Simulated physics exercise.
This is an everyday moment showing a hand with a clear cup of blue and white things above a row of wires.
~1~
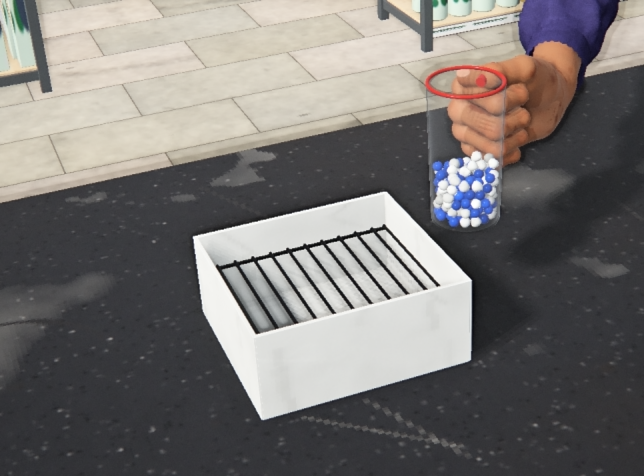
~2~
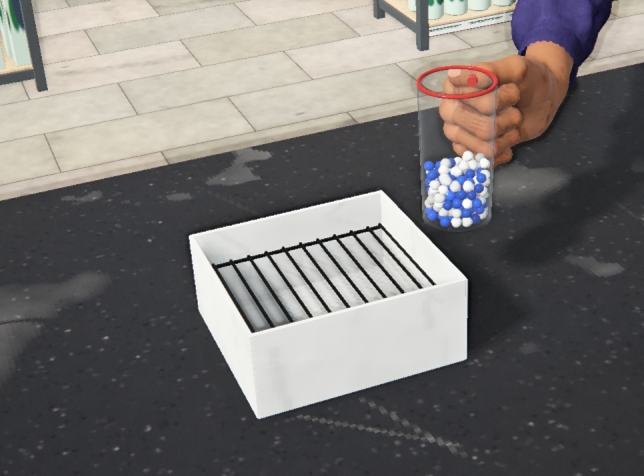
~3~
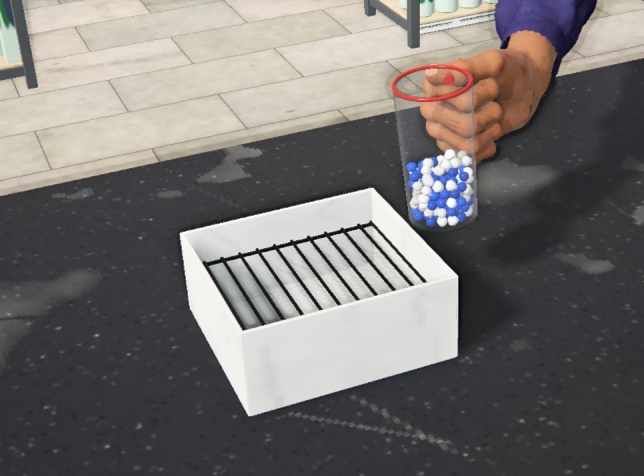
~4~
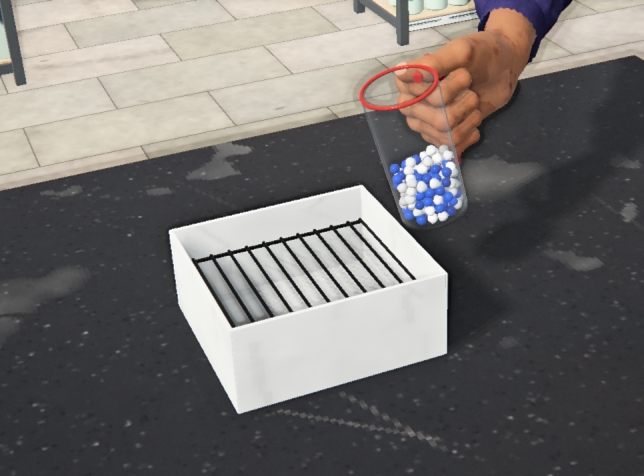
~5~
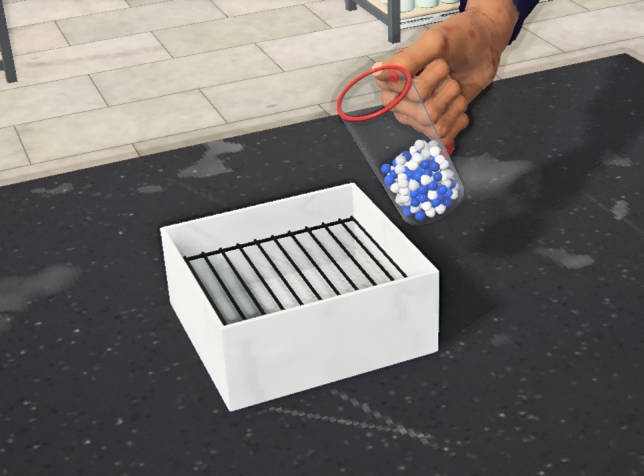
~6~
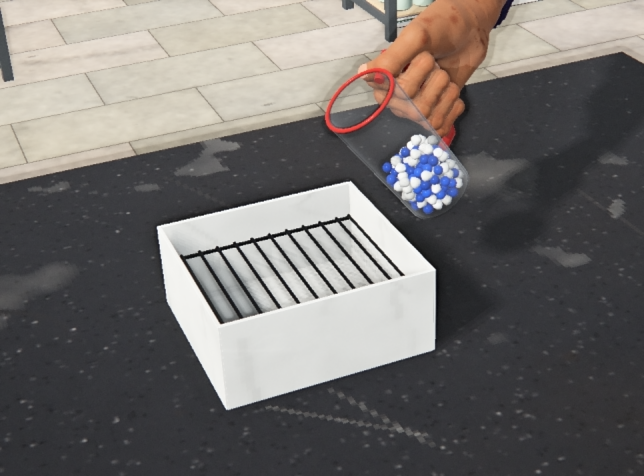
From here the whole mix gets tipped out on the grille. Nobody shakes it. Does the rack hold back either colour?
Watch the blue bits: They sink past the grille; the white bits sink past the grille.
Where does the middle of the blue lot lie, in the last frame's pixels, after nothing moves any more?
I'd put it close to (319, 320).
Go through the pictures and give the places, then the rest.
Cup at (466, 151), upright; rack at (264, 307), 12 wires across; blue sweets at (471, 191), narrower than the gaps; white clay pellets at (460, 186), narrower than the gaps, in the first picture.
Cup at (457, 151), upright; white ones at (452, 186), in the second picture.
Cup at (438, 151), tipped 5°; blue ones at (444, 195), in the third picture.
Cup at (417, 150), tipped 15°; white ones at (433, 181), in the fourth picture.
Cup at (404, 149), tipped 25°; blue ones at (426, 180), in the fifth picture.
Cup at (401, 147), tipped 36°; rack at (228, 297); blue ones at (428, 174); white ones at (418, 171), in the sixth picture.
Then, 0.32 s after the last picture, blue ones, all in the cup; white ones, all in the cup.
Then, 0.73 s after the last picture, blue ones, all in the cup; white ones, all in the cup.
Then, 1.16 s after the last picture, blue ones, nearly all in the cup, a small part on or over the wires; white ones, nearly all in the cup, a stray few on or over the wires.
At rest, blue ones, all under the rack; white ones, all under the rack.
